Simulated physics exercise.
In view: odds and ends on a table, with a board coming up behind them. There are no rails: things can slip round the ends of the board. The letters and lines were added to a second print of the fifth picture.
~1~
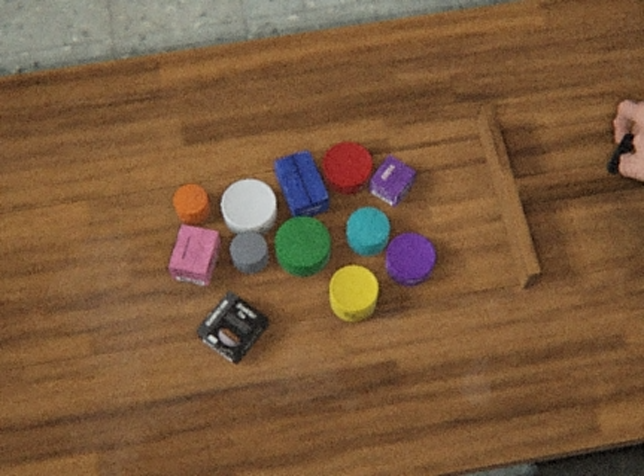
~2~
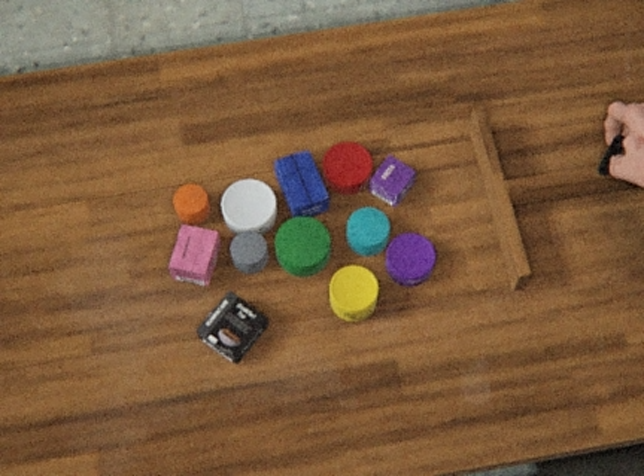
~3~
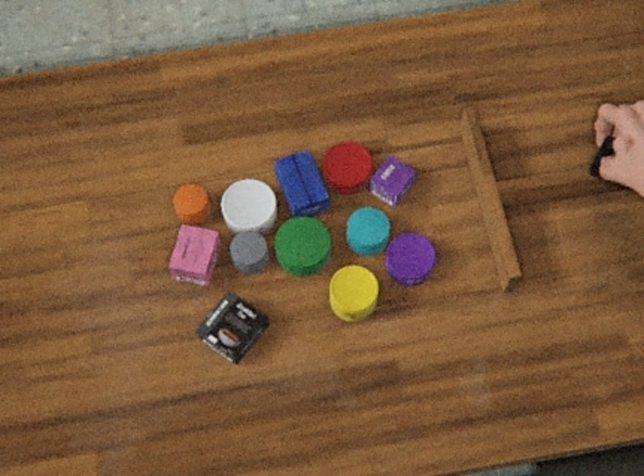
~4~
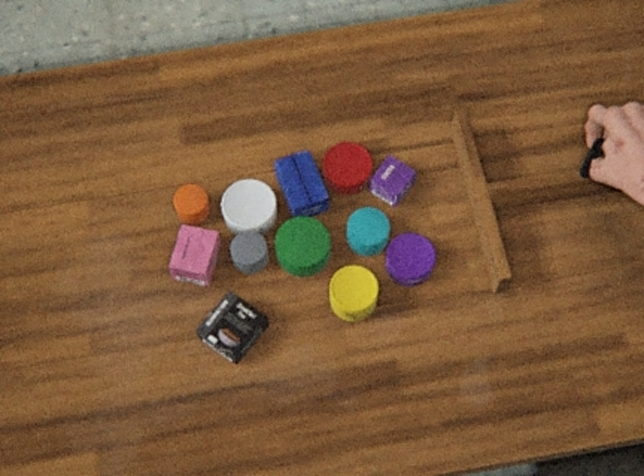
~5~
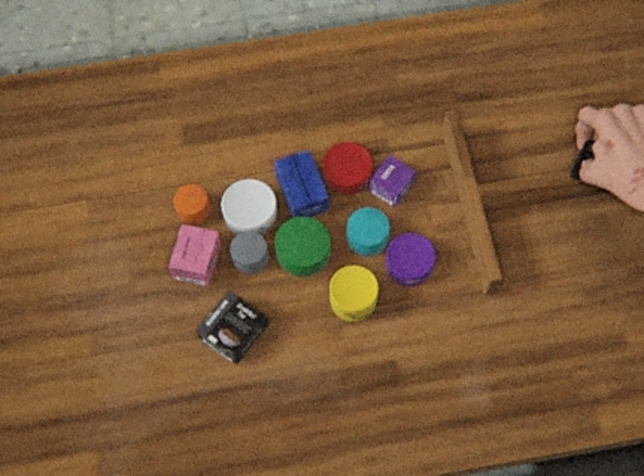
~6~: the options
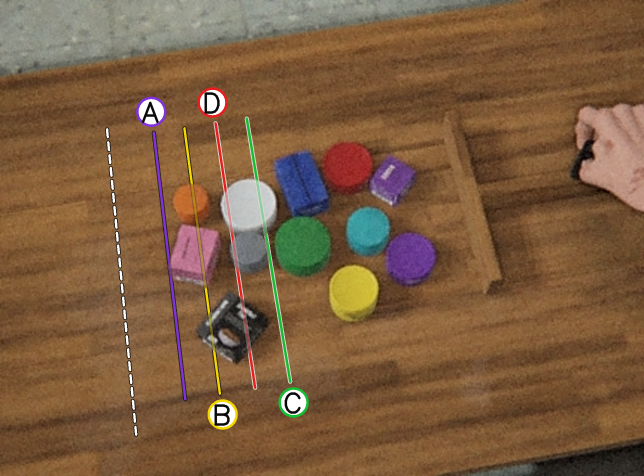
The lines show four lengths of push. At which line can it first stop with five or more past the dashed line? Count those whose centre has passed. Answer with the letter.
As far as mark A.
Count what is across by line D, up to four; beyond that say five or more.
It has one across.
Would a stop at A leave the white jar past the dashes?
By then, yes.
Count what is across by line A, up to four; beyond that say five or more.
In all, five or more.
On the copy, A at (169, 258); B at (201, 253); C at (267, 242); D at (234, 247); the dashed line at (120, 270).
On A. First, board (366, 208); pink packet (195, 255); orange tin (192, 205); none across.
Then, board (256, 226); pink packet (118, 254); grey pot (156, 257); none across.
Finally, board (168, 240); pink packet (42, 255); grey pot (74, 272); five across.
By contrast, B gets only two across; C gets none across; D gets only one across.
